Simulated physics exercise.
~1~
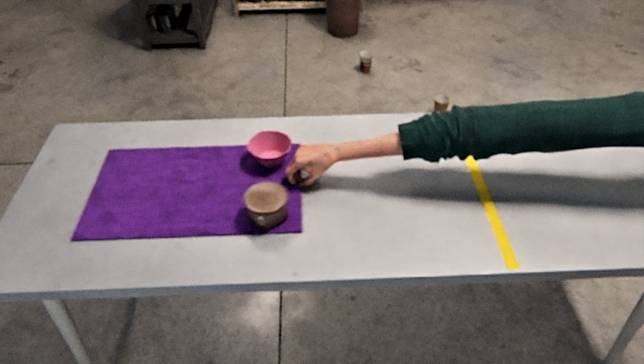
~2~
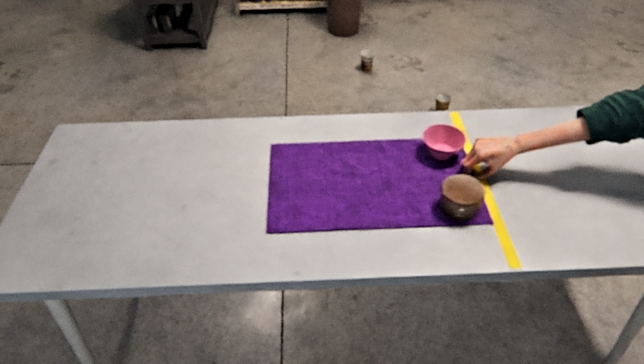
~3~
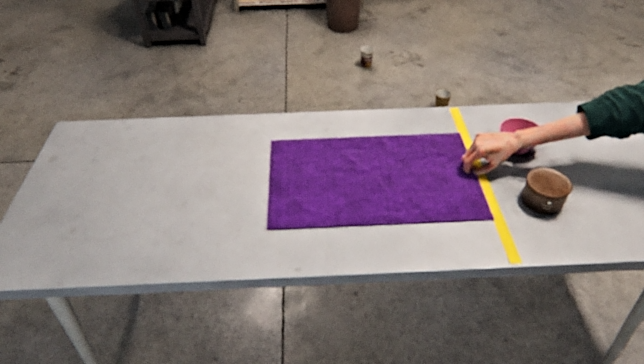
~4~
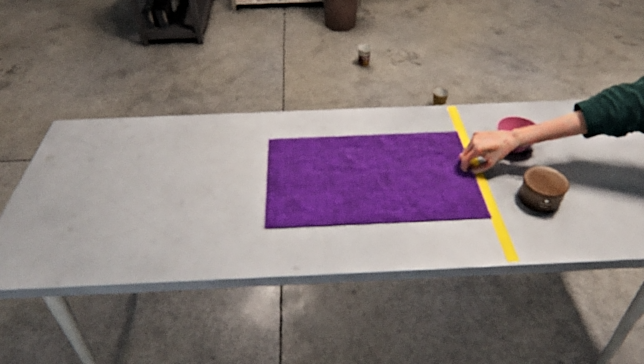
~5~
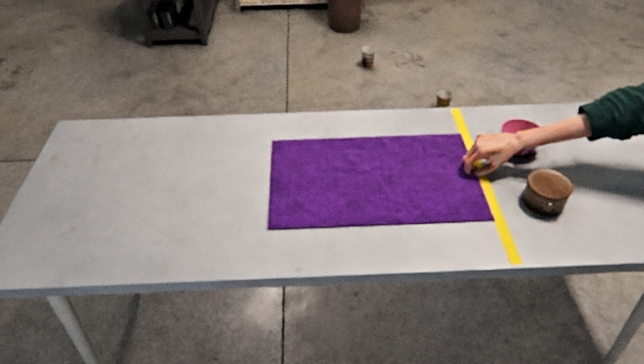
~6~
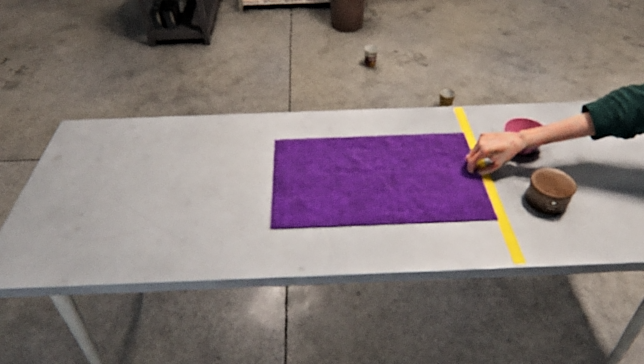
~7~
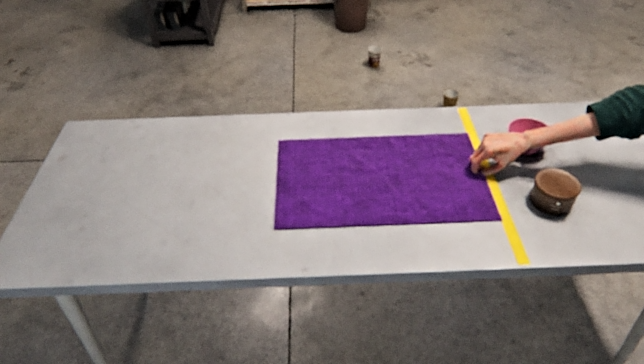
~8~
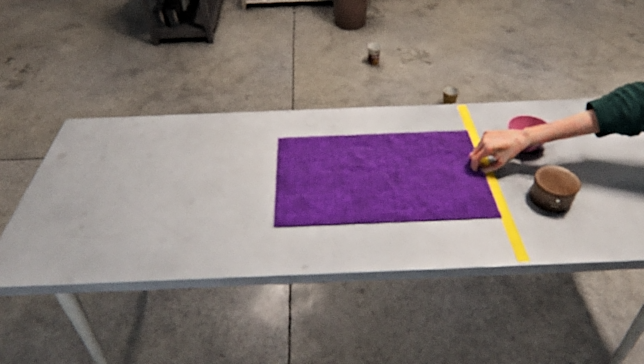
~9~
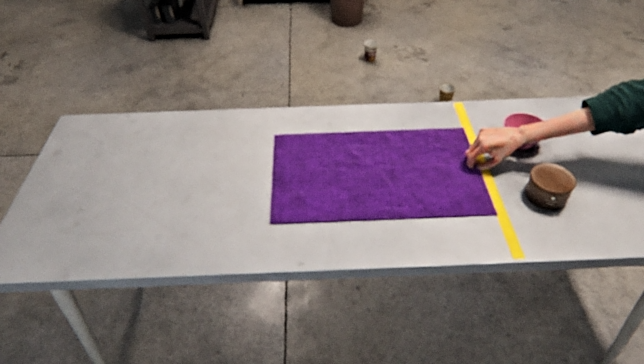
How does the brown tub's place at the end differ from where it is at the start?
At the start the brown tub sits on the purple cloth, well to the left of the yellow tape. At the end it rests on the bare table to the right of the tape.
